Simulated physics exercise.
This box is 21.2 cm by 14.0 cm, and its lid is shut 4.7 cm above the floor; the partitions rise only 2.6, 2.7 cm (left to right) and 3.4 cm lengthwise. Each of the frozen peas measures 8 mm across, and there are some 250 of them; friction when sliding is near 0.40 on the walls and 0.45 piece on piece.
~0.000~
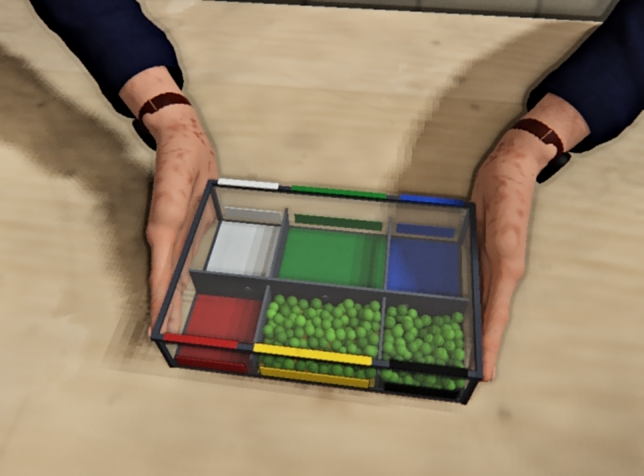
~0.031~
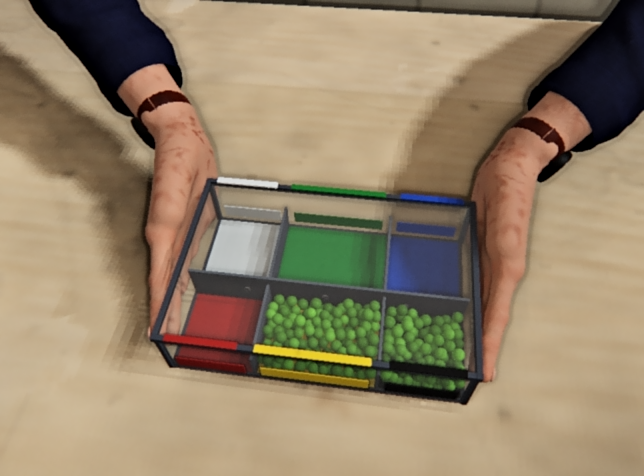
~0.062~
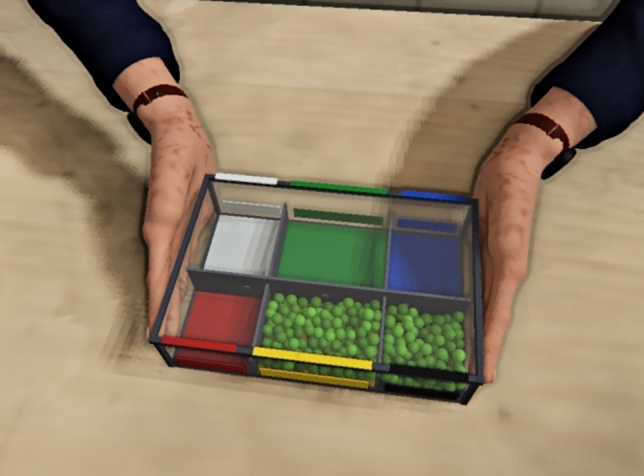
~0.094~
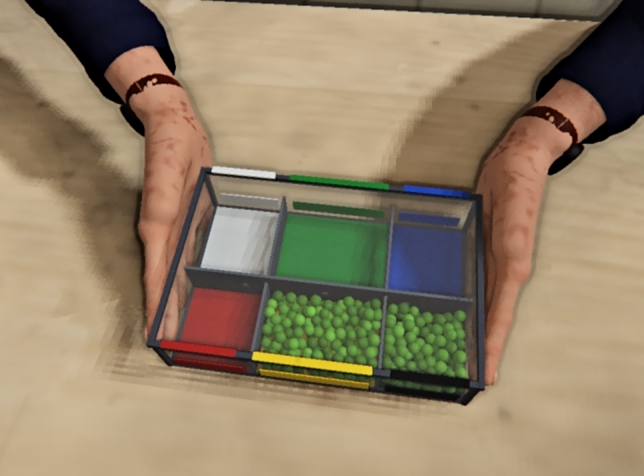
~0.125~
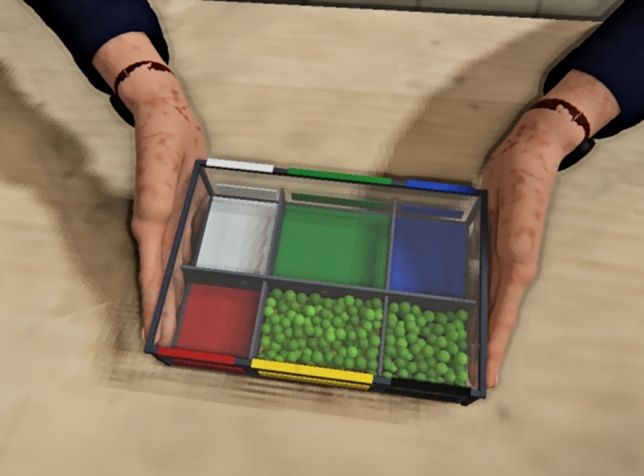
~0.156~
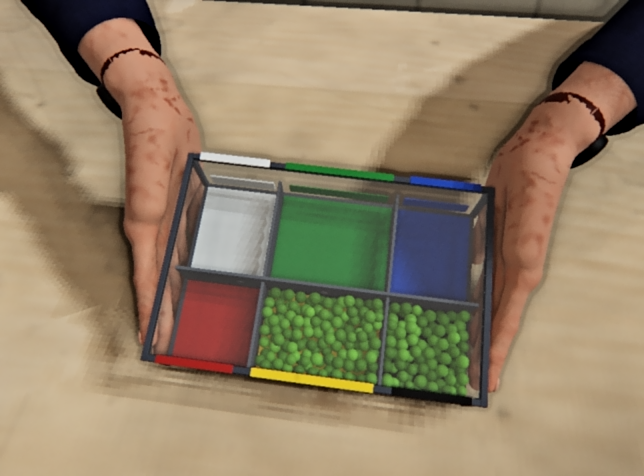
To begin with, two hands hold a clear-lidded, divided box level above a pale wooden surface, small green balls filling its front middle and front right compartments. The hands then tilt the box steadily toward the viewer, its front right corner lowest, while the balls stay in the same two compartments.
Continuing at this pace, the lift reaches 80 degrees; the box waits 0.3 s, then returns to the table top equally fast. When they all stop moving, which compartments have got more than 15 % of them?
Red compartment: It'll probably finish at or short of fifteen percent of the pieces. Blue compartment: It'll probably finish at or short of fifteen percent of the pieces. Green compartment: It'll probably finish at or short of fifteen percent of the pieces. Yellow compartment: It'll probably finish past fifteen percent of the pieces. White compartment: It'll probably finish at or short of fifteen percent of the pieces. Black compartment: It'll probably finish past fifteen percent of the pieces.
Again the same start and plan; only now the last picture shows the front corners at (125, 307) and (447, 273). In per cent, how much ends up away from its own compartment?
Something like 70 in a hundred.
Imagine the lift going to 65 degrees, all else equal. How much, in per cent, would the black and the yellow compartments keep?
Black: 40; yellow: 60 (per cent).
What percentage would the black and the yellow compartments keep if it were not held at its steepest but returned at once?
Then, in per cent: Black 40, yellow 60.
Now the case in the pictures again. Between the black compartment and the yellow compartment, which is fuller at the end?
It's the yellow one that holds more.
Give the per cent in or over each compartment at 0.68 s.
It splits as red 0, blue 0, green 0, yellow 60, white 0 and black 40 percent.
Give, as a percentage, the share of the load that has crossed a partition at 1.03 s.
Near 0 per cent of it.
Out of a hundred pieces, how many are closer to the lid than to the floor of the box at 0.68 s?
I'd say around 30 percent of the pieces.
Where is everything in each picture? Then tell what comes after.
In the first frame, box tilt 0 degrees, front corners at (158, 335) and (476, 373); yellow 60 %, black 40 %.
In the second frame, box tilt 1 degrees, front corners at (157, 336) and (476, 374).
In the third frame, box tilt 3 degrees, front corners at (156, 338) and (477, 377), lowest corner right front.
In the fourth frame, box tilt 7 degrees, front corners at (154, 342) and (478, 383), lowest corner right front.
In the fifth frame, box tilt 13 degrees, front corners at (152, 347) and (479, 391), lowest corner right front.
In the sixth frame, box tilt 20 degrees, front corners at (149, 355) and (480, 400), lowest corner right front; yellow 60 %, black 40 %. Its pace works out near 205 degrees a second.
After 0.68 s, tilt 80 degrees; yellow 60 %, black 40 %.
After 1.03 s, tilt 48 degrees; yellow 60 %, black 40 %.
Then, at 1.48 s, tilt 0 degrees; yellow 60 %, black 40 %.
By 1.9 s all is still; red 0 %, blue 0 %, green 0 %, yellow 60 %, white 0 %, black 40 %.
